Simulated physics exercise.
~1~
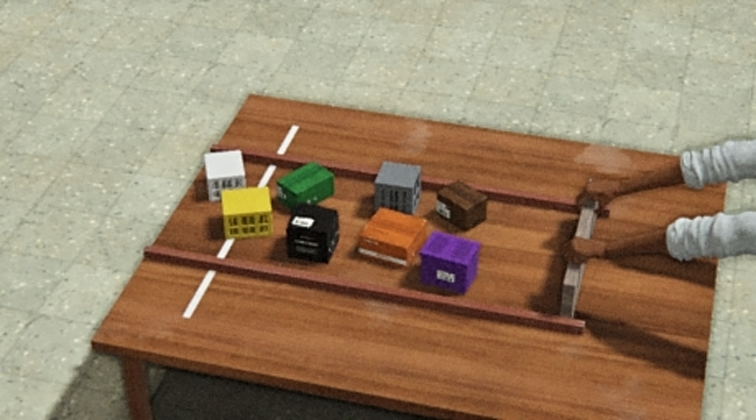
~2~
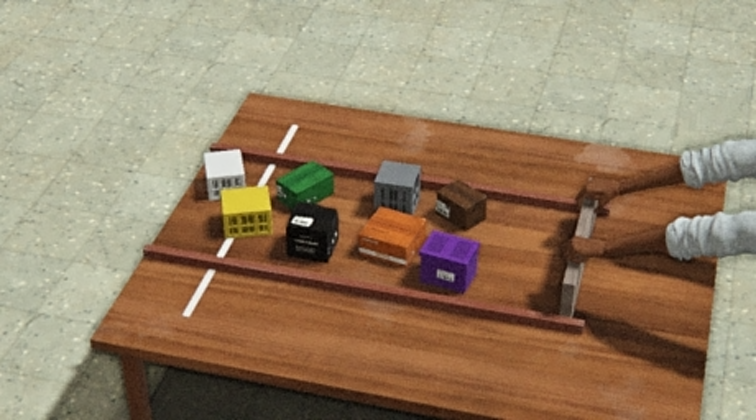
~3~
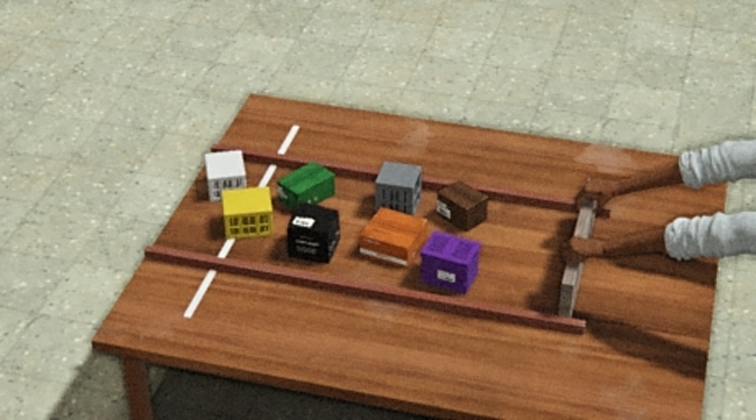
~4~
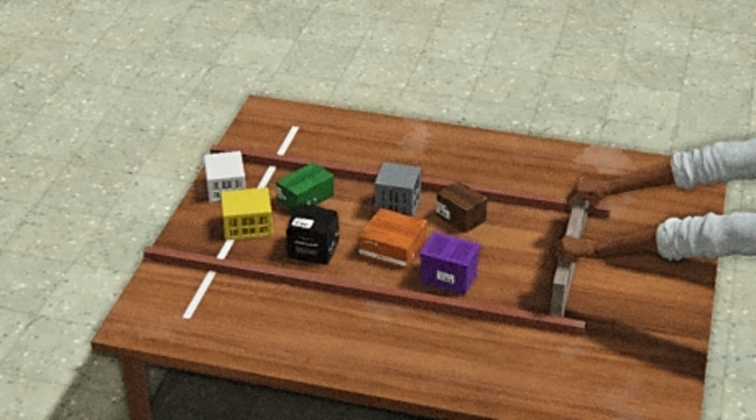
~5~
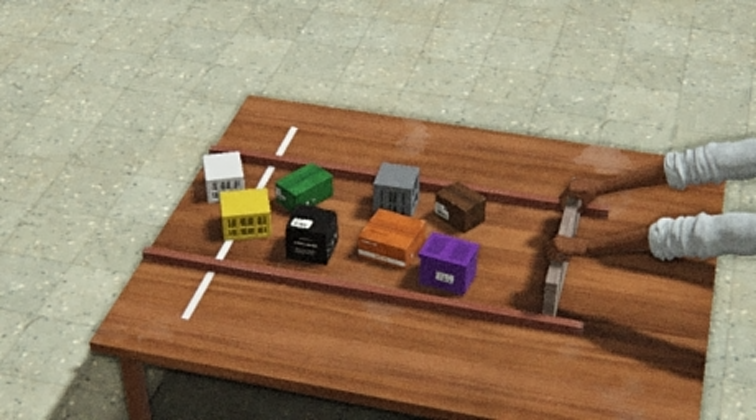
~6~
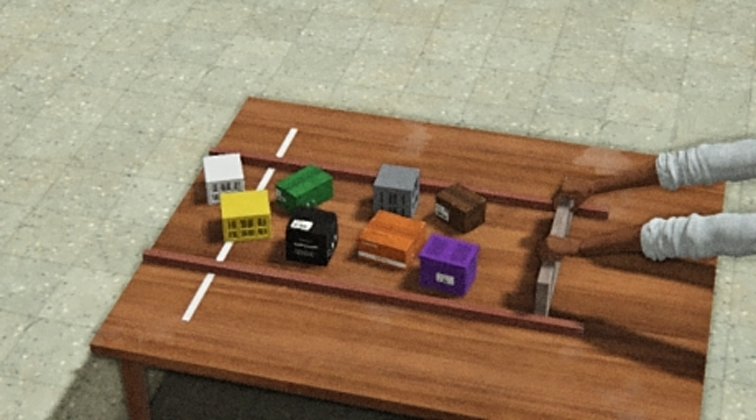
On a wooden table, two hands slide a plank left toward eight still packages.
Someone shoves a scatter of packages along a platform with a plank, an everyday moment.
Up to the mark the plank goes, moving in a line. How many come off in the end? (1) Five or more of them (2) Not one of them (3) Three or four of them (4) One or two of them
Answer: 3.
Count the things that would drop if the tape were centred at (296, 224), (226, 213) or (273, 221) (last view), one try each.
Per try: 1; 5; 1.
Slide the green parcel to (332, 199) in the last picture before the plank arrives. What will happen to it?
Placed there, the green parcel ends up below.
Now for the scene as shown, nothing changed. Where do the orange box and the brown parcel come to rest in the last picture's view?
The orange box stops around (201, 200); the brown parcel around (237, 176).
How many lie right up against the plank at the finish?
Counting them up gives 2.
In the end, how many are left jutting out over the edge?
As for overhanging, the count is 2.
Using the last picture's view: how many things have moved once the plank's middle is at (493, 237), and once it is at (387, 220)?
0 at one spot and 6 at the other.
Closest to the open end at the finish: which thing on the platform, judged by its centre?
The grey crate is the one.
Soon after, none off yet; white crate at rest near (224, 179); yellow crate at rest near (246, 216); green parcel at rest near (304, 190).
After that, none off yet; white crate at rest near (223, 179); yellow crate displaced a little near (232, 211); green parcel displaced about its own width near (261, 183).
In the end, the number that fall off is three or four; gone, black parcel, green parcel, yellow crate and white crate.
